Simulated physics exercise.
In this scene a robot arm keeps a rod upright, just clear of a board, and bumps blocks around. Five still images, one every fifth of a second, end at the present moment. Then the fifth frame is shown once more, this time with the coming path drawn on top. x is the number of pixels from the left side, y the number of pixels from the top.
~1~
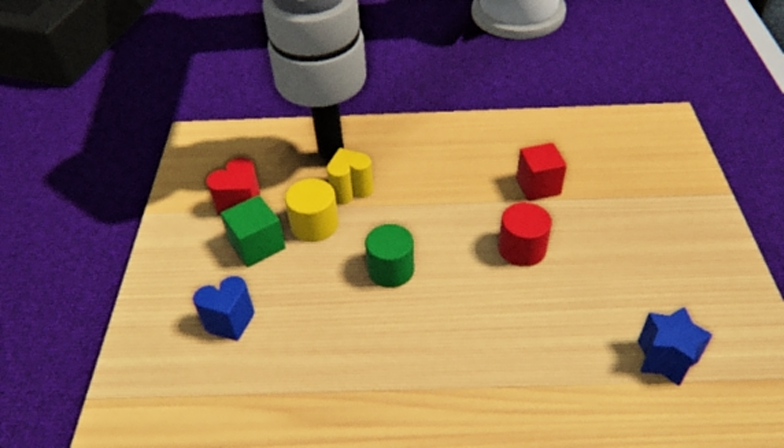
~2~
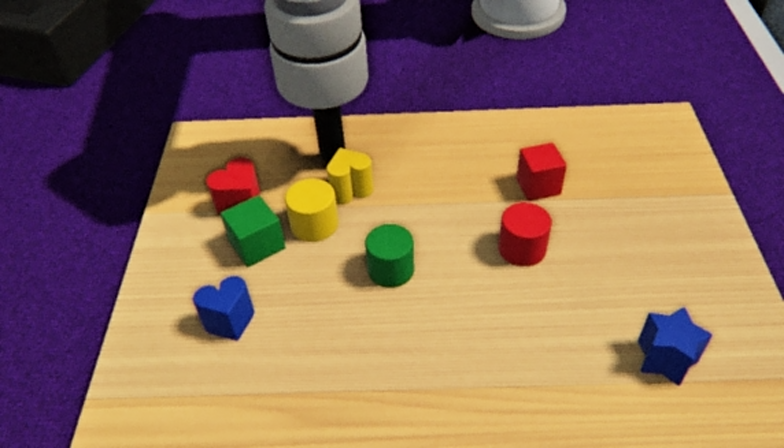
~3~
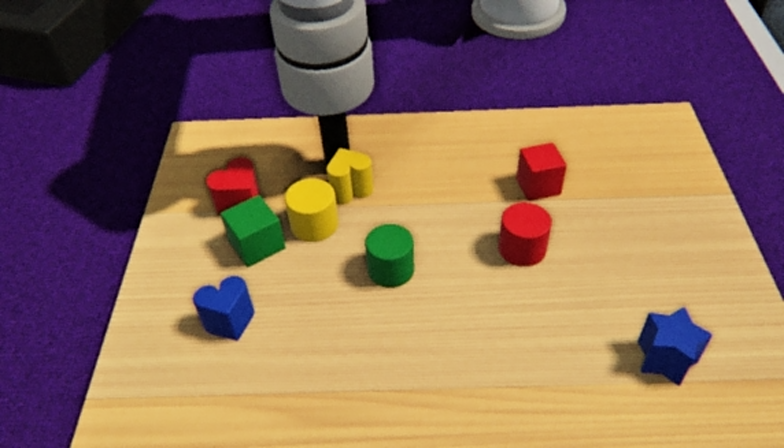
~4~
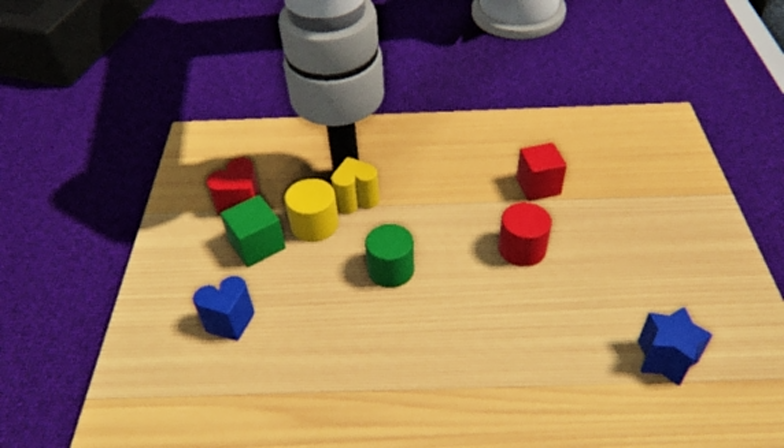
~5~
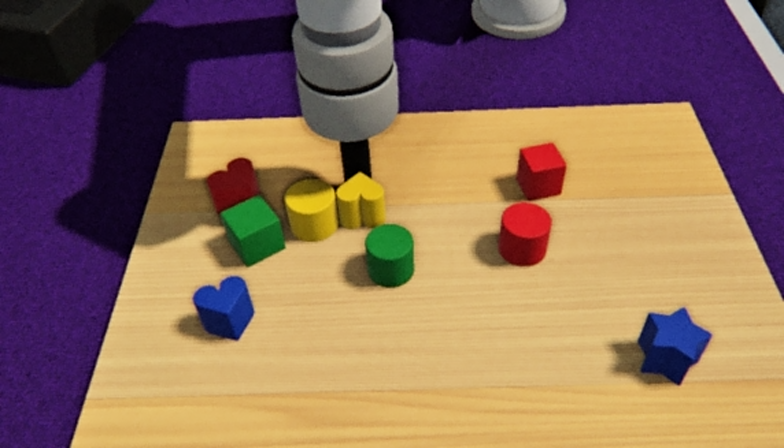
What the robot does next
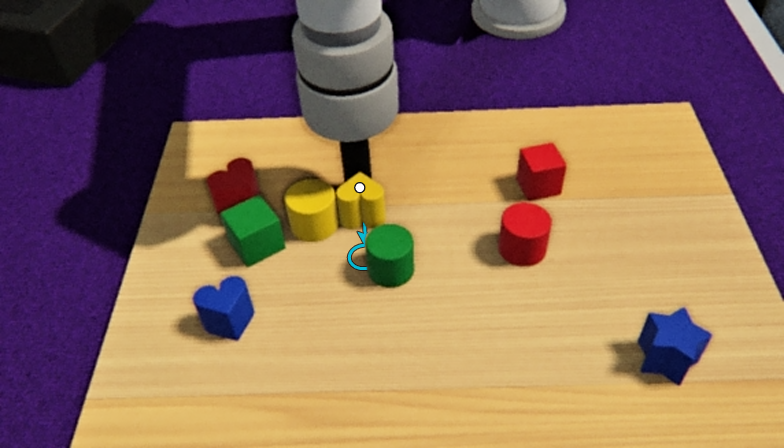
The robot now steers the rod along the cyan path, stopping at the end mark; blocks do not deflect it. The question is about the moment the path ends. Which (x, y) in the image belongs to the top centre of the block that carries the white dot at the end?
Pixel (343, 251).
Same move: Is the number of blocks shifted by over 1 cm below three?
Yes, I think so.
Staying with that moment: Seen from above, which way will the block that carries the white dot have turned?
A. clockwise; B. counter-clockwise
The answer is A.
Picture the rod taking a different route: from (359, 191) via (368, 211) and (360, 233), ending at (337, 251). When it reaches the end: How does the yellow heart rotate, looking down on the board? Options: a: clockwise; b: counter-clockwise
(a)
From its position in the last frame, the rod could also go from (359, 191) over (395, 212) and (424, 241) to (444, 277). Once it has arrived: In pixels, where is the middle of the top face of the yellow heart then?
It is going to be at (369, 202).
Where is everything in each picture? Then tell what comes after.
Rod tip (331, 151); block tops, yellow circle (309, 195); yellow heart (347, 161); green circle (389, 240), in the first frame.
Rod (333, 153); blocks unchanged, in the second frame.
Rod (338, 159); blocks unchanged, in the third frame.
Rod (346, 169); yellow heart (353, 171), in the fourth frame.
Rod (360, 188); yellow circle (309, 195); yellow heart (360, 188); green circle (389, 240), in the fifth frame.
Path on the board, from (359, 191) via (363, 212) and (365, 234), ending at (364, 257); the dot is on the yellow heart.
What follows on the original path. Halfway along, rod (364, 216); yellow heart (357, 222), turned 20° clockwise; green circle (392, 248).
At the end, rod (364, 249); yellow circle in place; yellow heart (343, 251), turned 70° clockwise; green circle (393, 252).
